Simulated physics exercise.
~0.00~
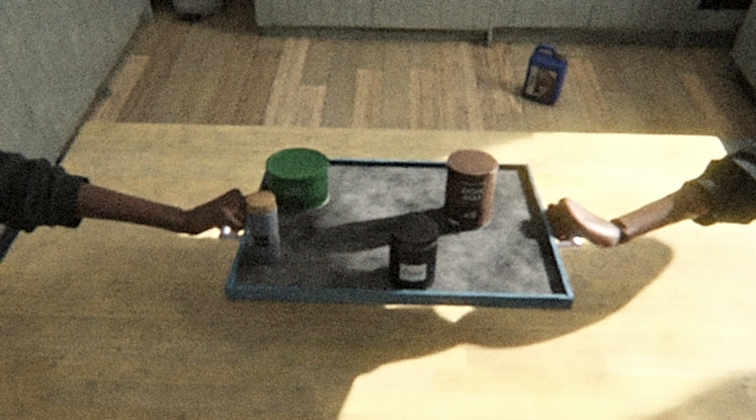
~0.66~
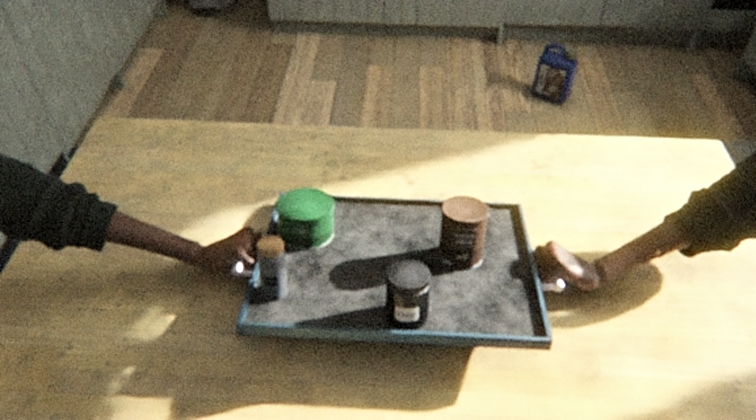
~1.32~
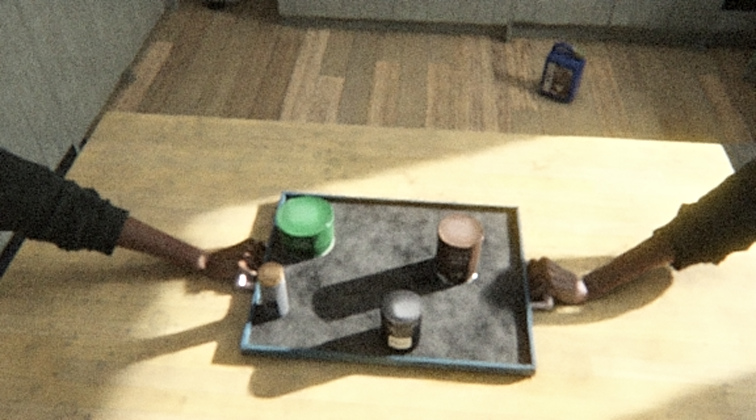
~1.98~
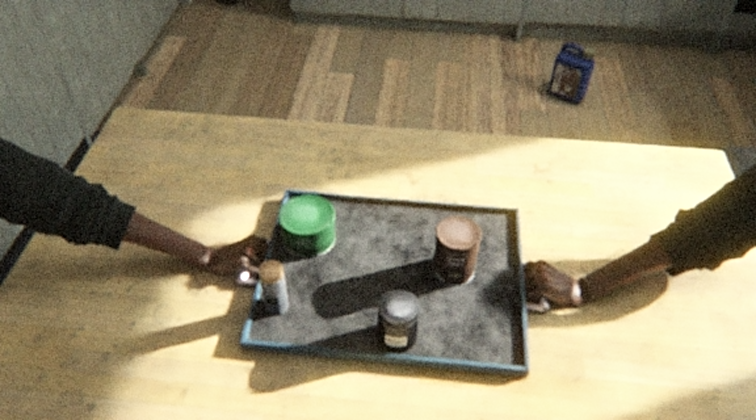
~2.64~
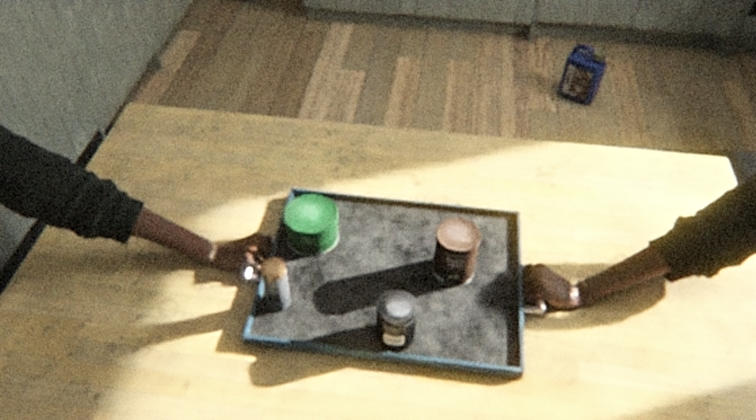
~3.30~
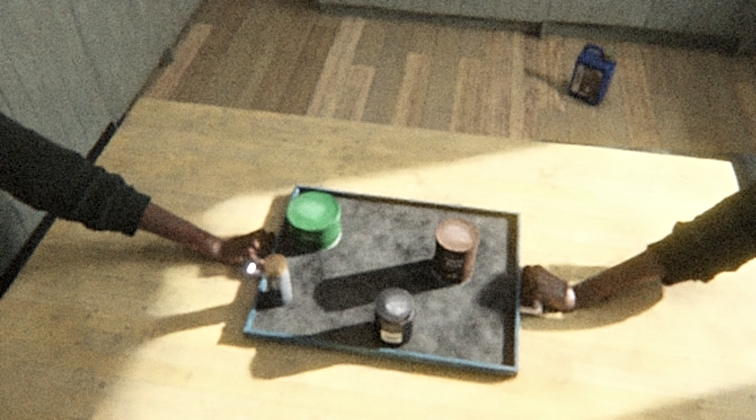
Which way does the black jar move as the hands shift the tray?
The black jar moves down, staying on the tray as the hands lower it to the table.
